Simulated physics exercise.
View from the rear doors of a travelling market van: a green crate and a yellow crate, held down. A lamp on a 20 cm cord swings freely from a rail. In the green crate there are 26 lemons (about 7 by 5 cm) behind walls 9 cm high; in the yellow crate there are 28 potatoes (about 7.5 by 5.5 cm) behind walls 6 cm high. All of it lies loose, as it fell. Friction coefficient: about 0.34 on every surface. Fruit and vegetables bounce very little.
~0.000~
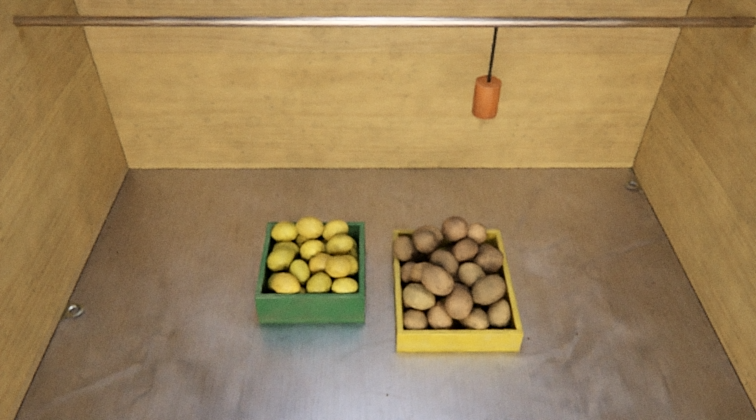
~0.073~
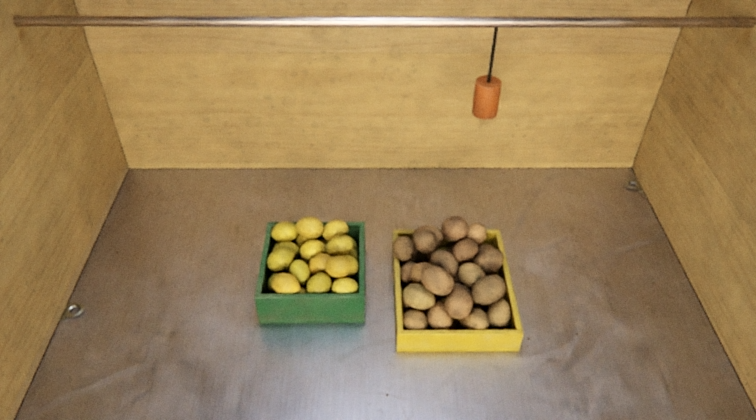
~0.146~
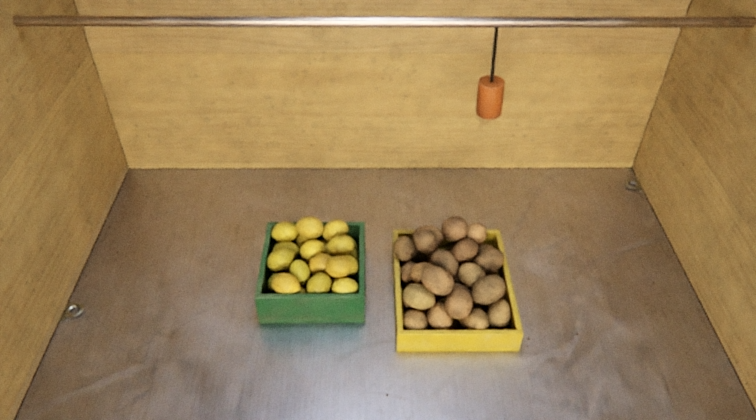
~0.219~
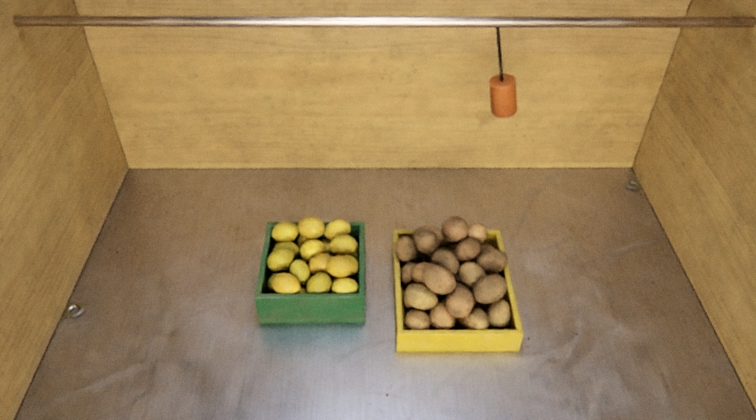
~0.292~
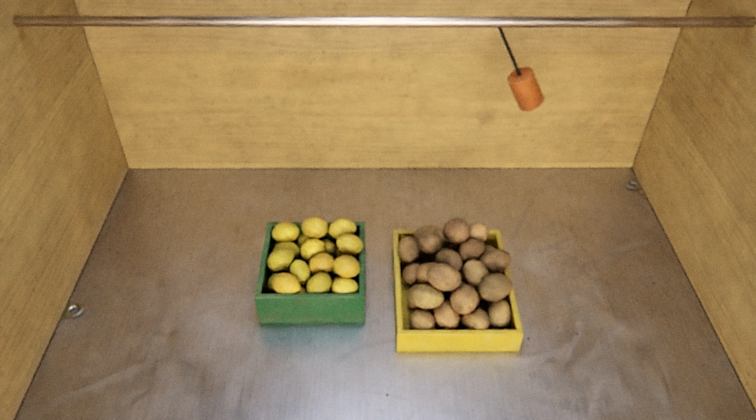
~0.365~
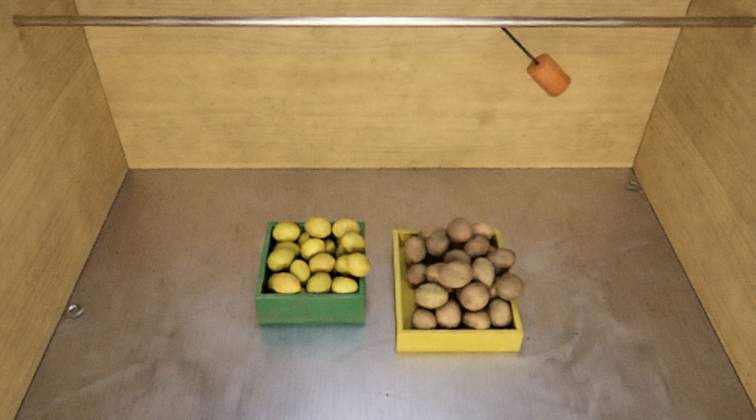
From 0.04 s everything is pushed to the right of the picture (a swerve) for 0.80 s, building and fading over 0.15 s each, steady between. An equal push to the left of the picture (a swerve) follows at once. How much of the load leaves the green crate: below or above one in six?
The green crate loses under a sixth of its lemons.
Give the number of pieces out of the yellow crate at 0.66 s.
Out by then, roughly: Yellow crate 8.
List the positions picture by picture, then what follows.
In the first picture (we follow the rim corner now nearest the camera), green crate at (258, 293); yellow crate at (400, 330); lamp swung 0°; nothing out yet.
Green crate at (258, 293); lamp swung 0°, in the second picture.
Green crate at (258, 293); lamp swung 3°, in the third picture.
Green crate at (258, 293); lamp swung 12°, in the fourth picture.
Green crate at (258, 293); lamp swung 28°, in the fifth picture.
Green crate at (258, 293); yellow crate at (400, 330); lamp swung 46°; nothing out yet, in the sixth picture.
After 0.66 s, 2 of 26 out of the green crate and 8 of 28 out of the yellow crate.
After 1.04 s, 2 of 26 out of the green crate and 11 of 28 out of the yellow crate.
After 1.57 s, 2 of 26 out of the green crate and 13 of 28 out of the yellow crate.
Outcome (at 2.24 s), 2 of 26 out of the green crate and 13 of 28 out of the yellow crate. Asked share, 2 of 26, 8 per cent.
